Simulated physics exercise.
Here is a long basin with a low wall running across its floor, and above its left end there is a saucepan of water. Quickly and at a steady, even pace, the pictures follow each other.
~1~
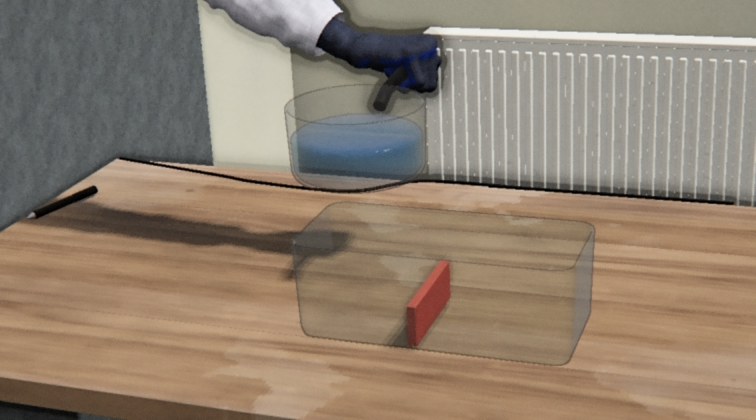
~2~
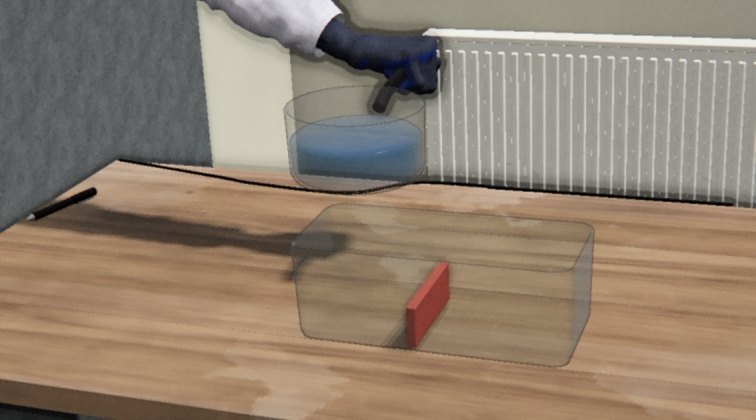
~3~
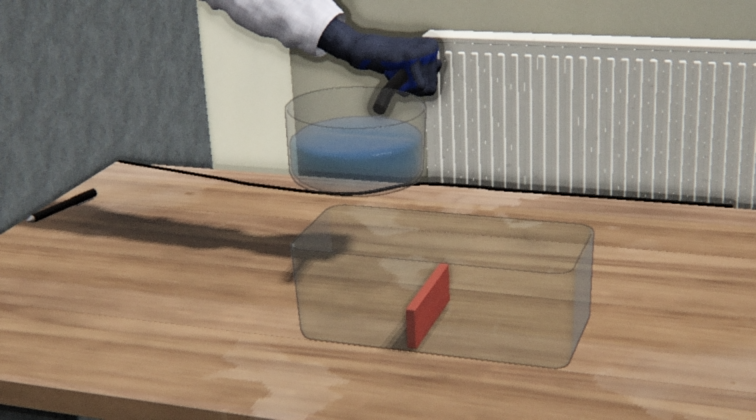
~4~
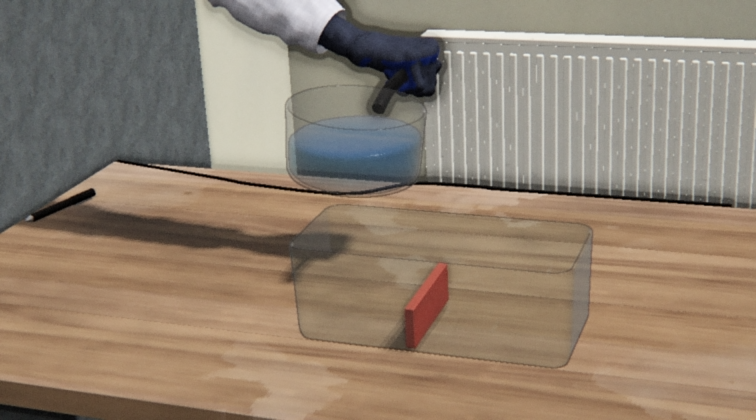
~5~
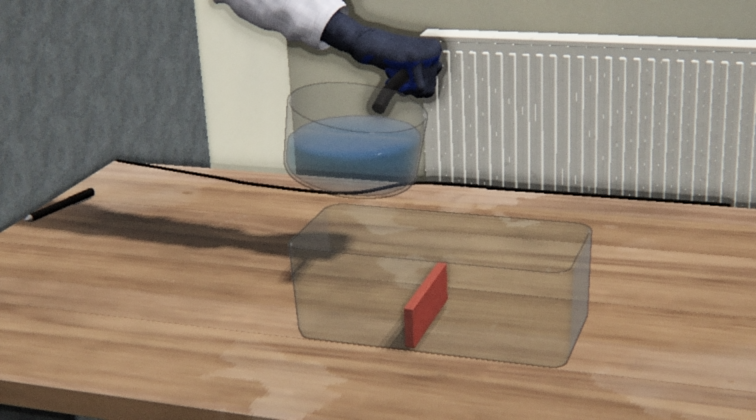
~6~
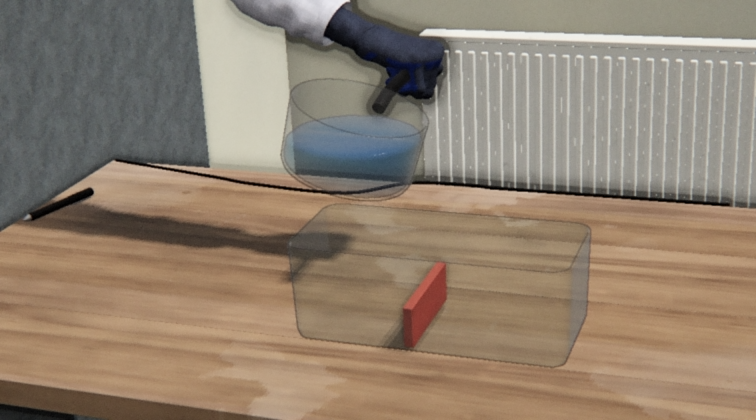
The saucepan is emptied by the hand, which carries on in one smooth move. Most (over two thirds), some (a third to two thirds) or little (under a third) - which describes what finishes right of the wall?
Most.
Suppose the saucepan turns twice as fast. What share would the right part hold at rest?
Roughly 80 in a hundred.
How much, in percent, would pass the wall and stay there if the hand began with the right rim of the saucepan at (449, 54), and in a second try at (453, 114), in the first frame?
The first gives 95 %, the second 95 %.
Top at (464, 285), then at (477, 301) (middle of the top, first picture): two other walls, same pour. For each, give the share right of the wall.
50 per cent, then 40 per cent, roughly.
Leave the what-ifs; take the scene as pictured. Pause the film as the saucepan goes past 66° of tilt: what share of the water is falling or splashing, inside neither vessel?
Close to 25 per cent.
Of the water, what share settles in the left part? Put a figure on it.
Some 15 per cent.
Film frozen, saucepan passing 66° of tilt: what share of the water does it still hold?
65 %.
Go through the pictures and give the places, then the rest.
In the first frame, it leans 0°; its right rim is at (421, 109); the water meets the walls at (298, 128) and (421, 135); the long basin's rim runs from (311, 224) to (585, 248); the wall's top is at (429, 284).
In the second frame, it leans 1°; its right rim is at (421, 112); the water meets the walls at (297, 129) and (421, 137).
In the third frame, it leans 3°; its right rim is at (422, 115); the water meets the walls at (297, 130) and (420, 139).
In the fourth frame, it leans 6°; its right rim is at (422, 119); the water meets the walls at (295, 129) and (420, 138).
In the fifth frame, it leans 10°; its right rim is at (423, 124); the water meets the walls at (294, 129) and (419, 139).
In the sixth frame, it leans 16°; its right rim is at (424, 131); the water meets the walls at (292, 128) and (421, 139).
A moment on, the saucepan is tipped part way and 63 per cent is still to pour, 0 is left of the wall and 12 right of it.
Next, the saucepan is tipped on its side and 14 per cent is still to pour, 5 is left of the wall and 74 right of it.
Then the saucepan is tipped right over and 1 per cent is still to pour, 12 is left of the wall and 86 right of it.
Later the saucepan is tipped right over and 0 per cent is still to pour, 13 is left of the wall and 87 right of it.
At rest 13 per cent lies left of the wall, 86 right of it and 0 outside.
